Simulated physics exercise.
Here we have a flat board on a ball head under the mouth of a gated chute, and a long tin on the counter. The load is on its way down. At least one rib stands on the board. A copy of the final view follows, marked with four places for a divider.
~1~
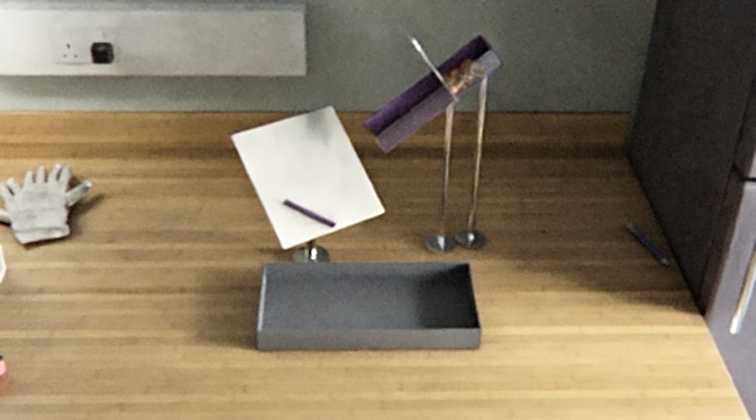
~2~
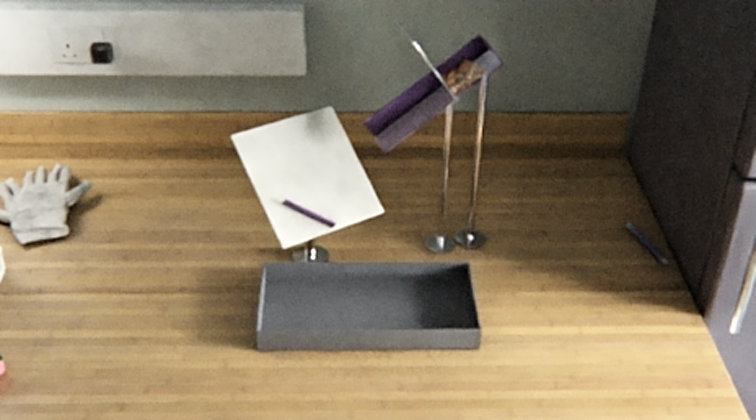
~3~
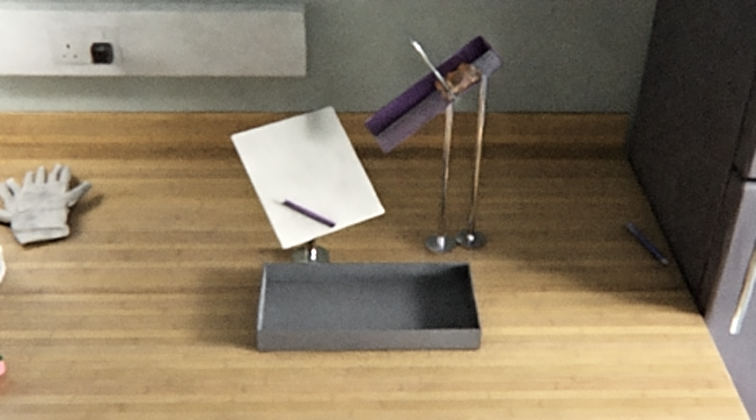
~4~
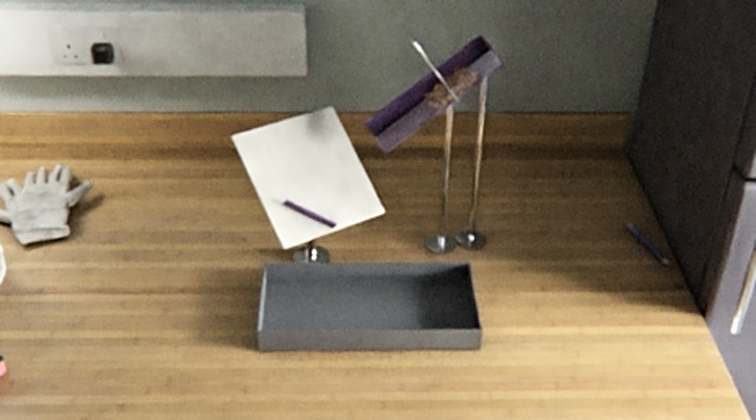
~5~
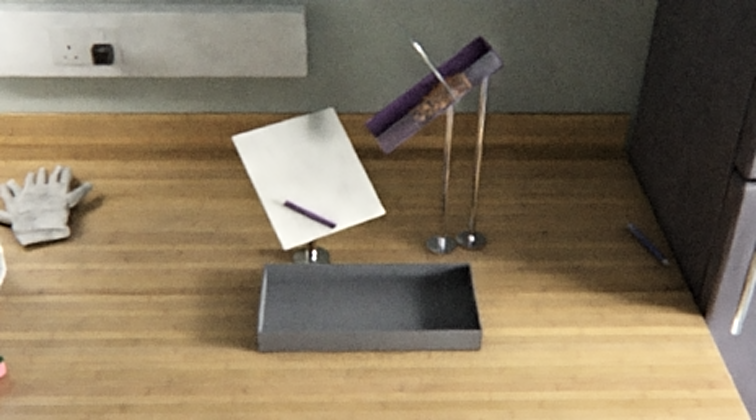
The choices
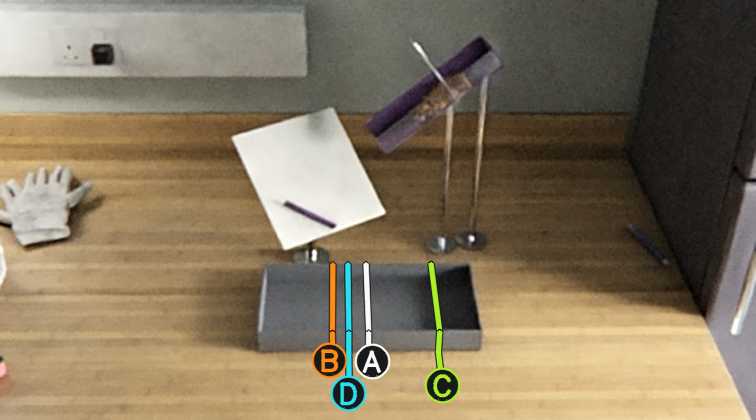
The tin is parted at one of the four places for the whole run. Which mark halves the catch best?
Line A.
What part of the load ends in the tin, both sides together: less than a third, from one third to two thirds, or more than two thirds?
More than two thirds.
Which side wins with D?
The right side.
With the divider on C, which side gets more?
Left.
On the marked copy, line A crosses the front rim at (368, 331); line B crosses the front rim at (332, 332); line C crosses the front rim at (439, 331); line D crosses the front rim at (348, 331).
For line A, of what is caught, about two thirds on the left of the divider, about a third on the right.
For line B, of what is caught, a small part on the left of the divider, nearly all on the right.
For line C, of what is caught, all on the left of the divider, none on the right.
For line D, of what is caught, about a quarter on the left of the divider, most on the right.
